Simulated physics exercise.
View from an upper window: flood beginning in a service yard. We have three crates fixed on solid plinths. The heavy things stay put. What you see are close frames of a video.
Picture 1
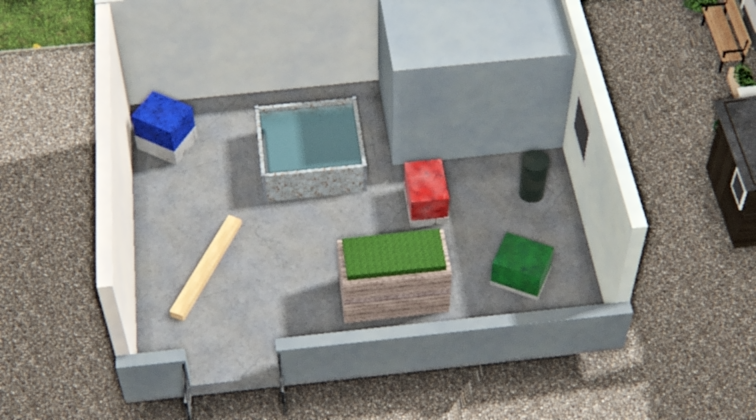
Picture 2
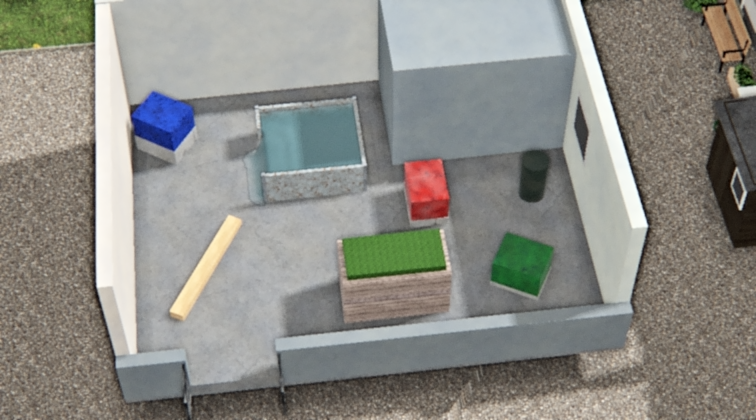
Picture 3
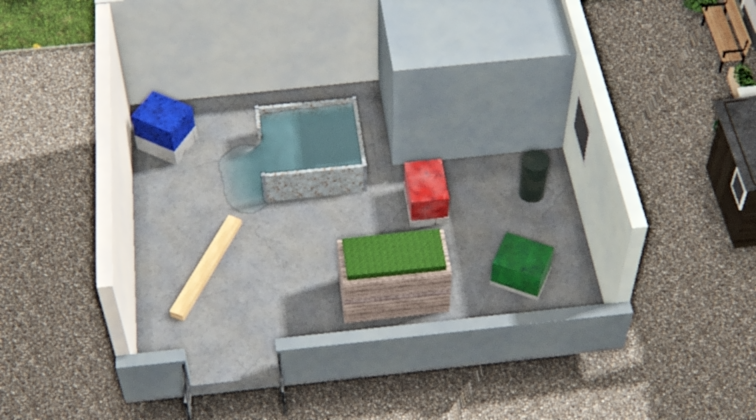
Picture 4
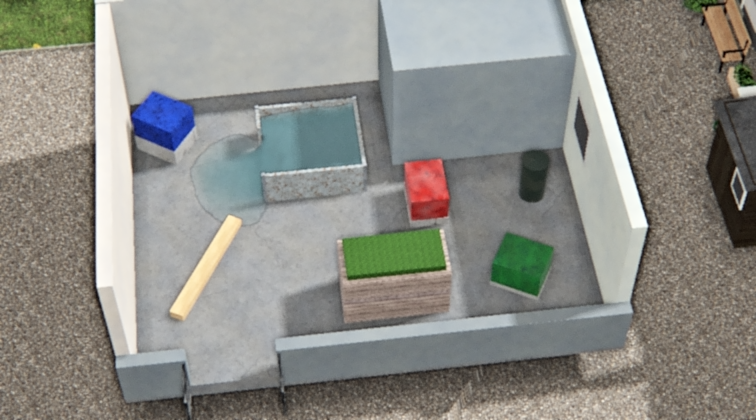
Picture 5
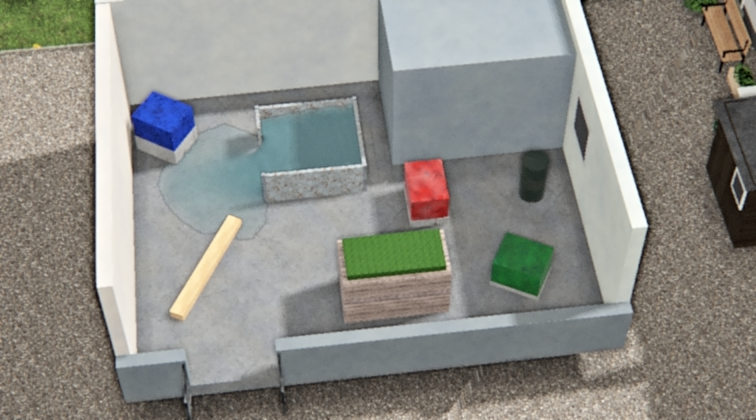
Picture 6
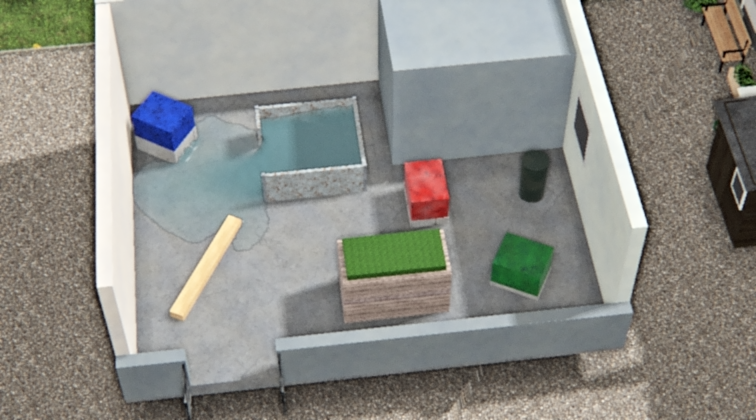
Walled yard seen from above, with water pouring from a gap in a stone tank's left side and spreading across the paving.
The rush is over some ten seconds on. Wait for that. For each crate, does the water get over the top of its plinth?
One by one: The green crate has a tall enough plinth; the blue crate has a tall enough plinth; the red crate has a tall enough plinth.
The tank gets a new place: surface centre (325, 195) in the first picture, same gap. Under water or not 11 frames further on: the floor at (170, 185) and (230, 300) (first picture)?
The first is wetted, and then the second is wetted.
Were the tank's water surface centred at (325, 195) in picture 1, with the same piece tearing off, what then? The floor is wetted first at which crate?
Blue crate.
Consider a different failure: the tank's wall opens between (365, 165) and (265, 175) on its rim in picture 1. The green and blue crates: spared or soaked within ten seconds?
Taking them in turn, the green one is swamped, and the blue one is left untouched.
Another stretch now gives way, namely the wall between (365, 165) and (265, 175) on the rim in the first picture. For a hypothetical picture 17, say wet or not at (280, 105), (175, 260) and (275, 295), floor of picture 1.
The first comes out untouched, the second untouched, the third soaked.
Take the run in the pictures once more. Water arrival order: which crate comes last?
I'd go with the one in red.
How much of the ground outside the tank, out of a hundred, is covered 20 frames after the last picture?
I'd estimate some 35 per cent.
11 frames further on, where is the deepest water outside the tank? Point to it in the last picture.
Deepest spot: Around (133, 190).
A moment on, water covers 20 % of the floor; the green crate not reached, the blue crate water round its plinth, the red crate not reached.
Next, water covers 25 % of the floor; the green crate not reached, the blue crate water round its plinth, the red crate not reached.
Then, water covers 35 % of the floor; the green crate not reached, the blue crate water round its plinth, the red crate not reached.
Later, water covers 60 % of the floor; the green crate not reached, the blue crate water round its plinth, the red crate not reached.
In the end, water covers 80 % of the floor; the green crate stayed above the water, the blue crate stayed above the water, the red crate stayed above the water.
